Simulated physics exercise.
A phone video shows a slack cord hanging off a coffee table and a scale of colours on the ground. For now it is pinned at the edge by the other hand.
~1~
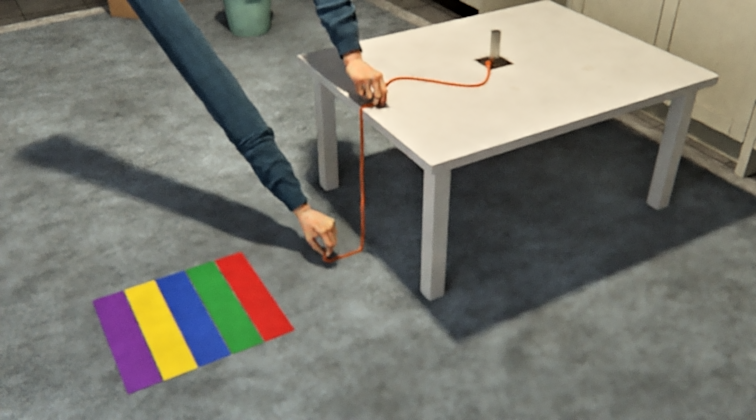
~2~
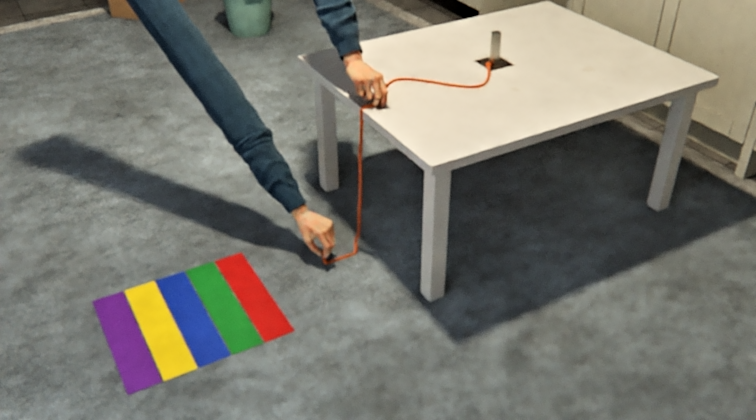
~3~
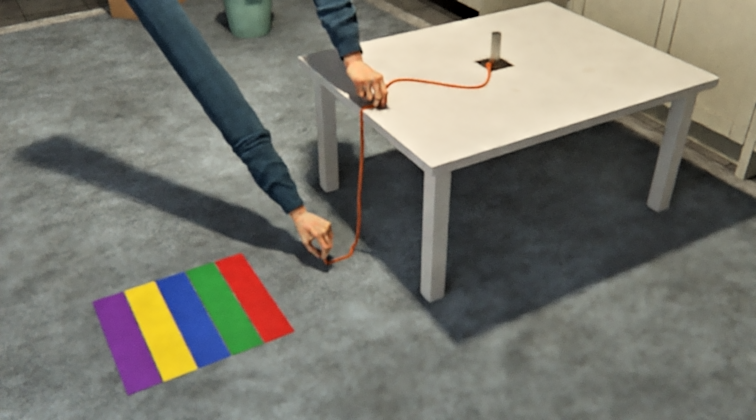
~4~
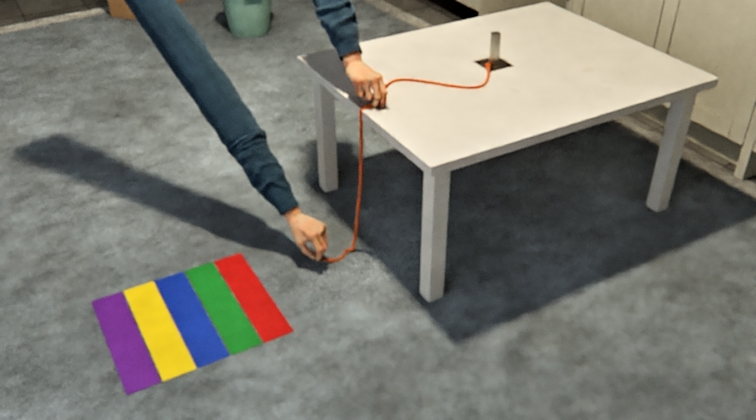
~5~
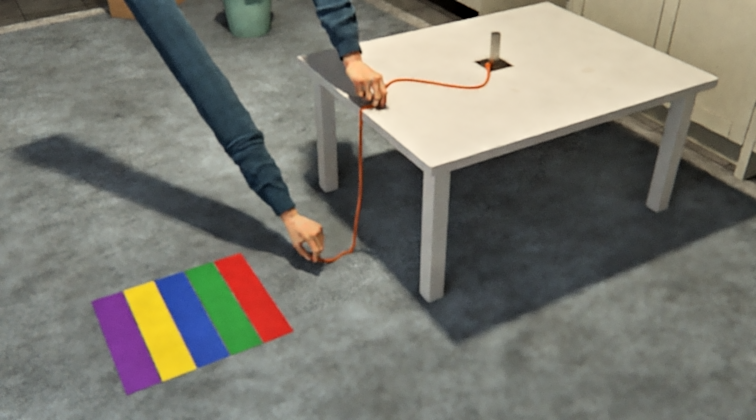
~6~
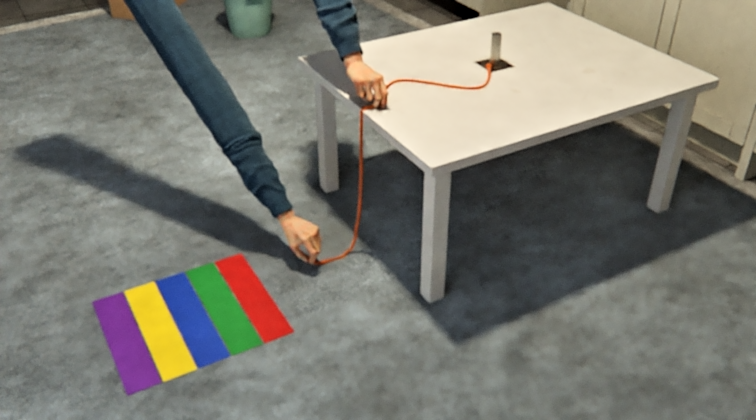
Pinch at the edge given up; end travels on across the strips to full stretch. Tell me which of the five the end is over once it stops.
It is over the yellow strip.
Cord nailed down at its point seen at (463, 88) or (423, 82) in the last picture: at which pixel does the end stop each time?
About (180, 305) and (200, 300).
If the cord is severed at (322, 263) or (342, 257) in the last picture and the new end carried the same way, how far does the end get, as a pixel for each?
(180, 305) and (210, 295).
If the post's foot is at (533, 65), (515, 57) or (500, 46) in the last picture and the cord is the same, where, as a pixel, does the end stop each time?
Near (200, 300), (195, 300) and (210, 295).
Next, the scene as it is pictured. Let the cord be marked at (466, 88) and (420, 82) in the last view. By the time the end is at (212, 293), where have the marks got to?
About (432, 81) for the first point; the other lies about (395, 93).
Soon after, end near (212, 293); over green.
After that, end near (175, 306); over blue.
At the stop, end near (153, 314); over yellow. Over yellow.
